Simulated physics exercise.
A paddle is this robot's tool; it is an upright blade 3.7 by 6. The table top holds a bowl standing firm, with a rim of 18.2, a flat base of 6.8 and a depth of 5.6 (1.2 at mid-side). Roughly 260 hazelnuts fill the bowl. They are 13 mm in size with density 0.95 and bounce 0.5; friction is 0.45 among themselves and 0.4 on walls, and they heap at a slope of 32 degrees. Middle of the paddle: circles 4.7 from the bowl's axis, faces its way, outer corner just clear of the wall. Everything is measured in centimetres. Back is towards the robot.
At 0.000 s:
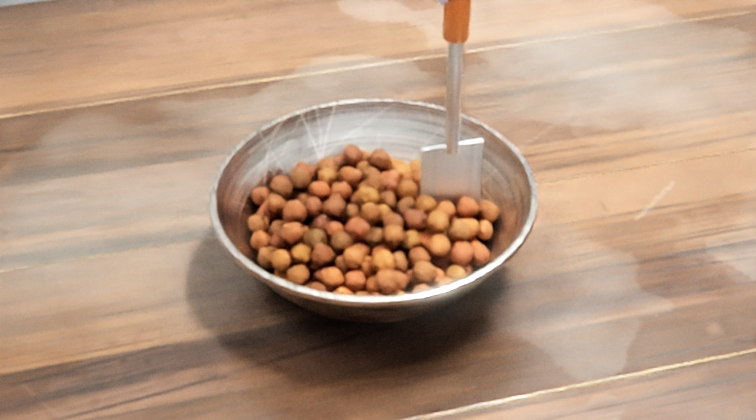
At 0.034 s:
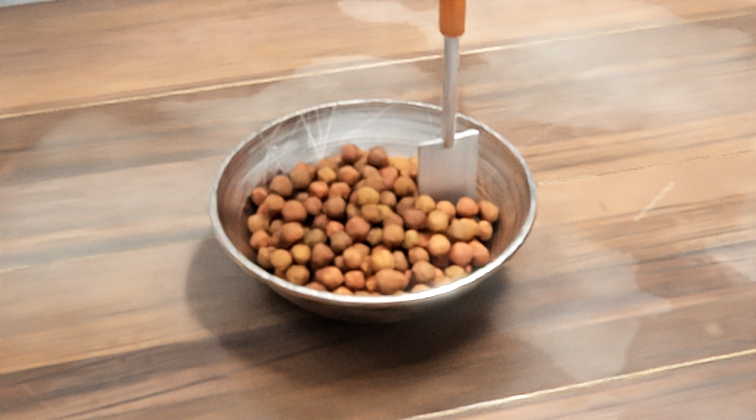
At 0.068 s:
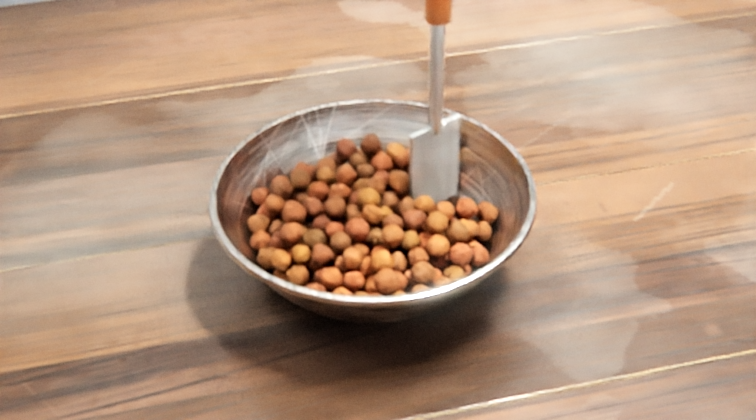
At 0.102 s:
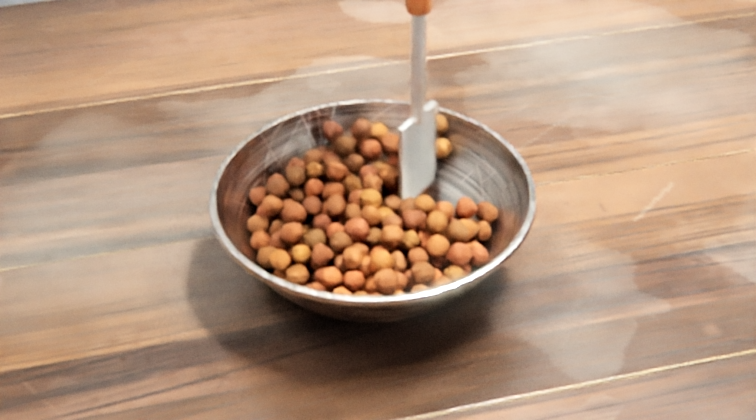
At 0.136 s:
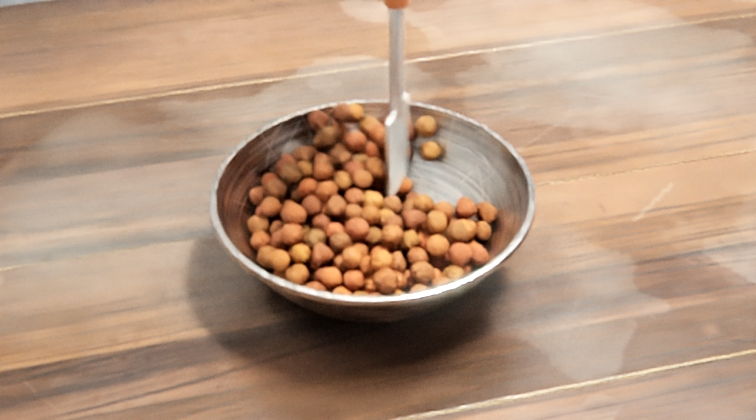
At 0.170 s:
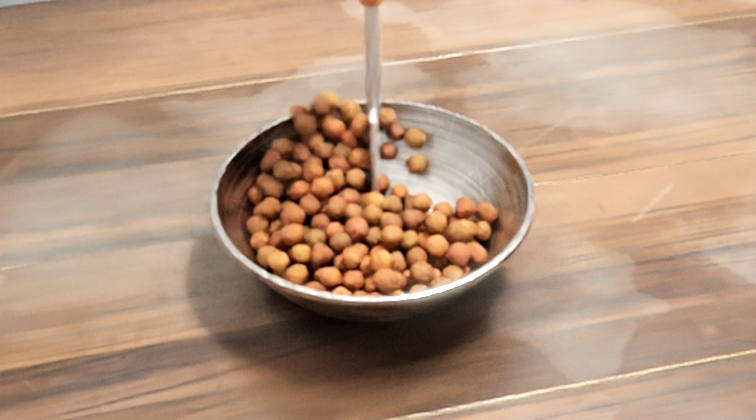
At first, a flat metal paddle with an orange handle stands at the right side of a steel bowl of round brown nuts on a wooden table. It sweeps left along the back, turning edge-on, heaping nuts up at the back left and baring the bowl's inner wall behind it.
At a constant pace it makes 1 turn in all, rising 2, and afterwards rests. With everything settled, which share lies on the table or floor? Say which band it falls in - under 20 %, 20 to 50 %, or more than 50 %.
It falls under 20 %.
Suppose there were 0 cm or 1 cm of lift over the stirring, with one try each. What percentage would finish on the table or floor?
Some 20 and some 15 per cent.
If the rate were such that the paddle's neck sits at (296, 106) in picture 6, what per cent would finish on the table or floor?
It works out to roughly 30 percent.
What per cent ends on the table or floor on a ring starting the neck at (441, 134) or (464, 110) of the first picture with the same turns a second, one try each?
First try about 10 per cent, second try about 10 per cent.
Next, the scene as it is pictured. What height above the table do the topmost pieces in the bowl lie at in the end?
Measured height: Some 5.5 cm.
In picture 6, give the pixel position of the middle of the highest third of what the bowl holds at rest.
Roughly pixel (409, 204).
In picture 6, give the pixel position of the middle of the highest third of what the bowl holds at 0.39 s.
Centre of upper third: Approx. (308, 240) px.
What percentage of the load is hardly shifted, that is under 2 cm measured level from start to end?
Near 30 per cent of the pieces.
After 0.39 s, 185° round, highest piece 9 above the table; 251 in the bowl, 6 on the table or floor, 5 in flight or on the tool.
After 0.61 s, 295° round, highest piece 8 above the table; 236 in the bowl, 20 on the table or floor, 6 in flight or on the tool.
After 0.91 s, 0° round, highest piece 6 above the table; 230 in the bowl, 32 on the table or floor.
After 1.61 s, 0° round, highest piece 5 above the table; 230 in the bowl, 32 on the table or floor.
At rest, 230 in the bowl, 32 on the table or floor. That is 12 % on the table or floor.
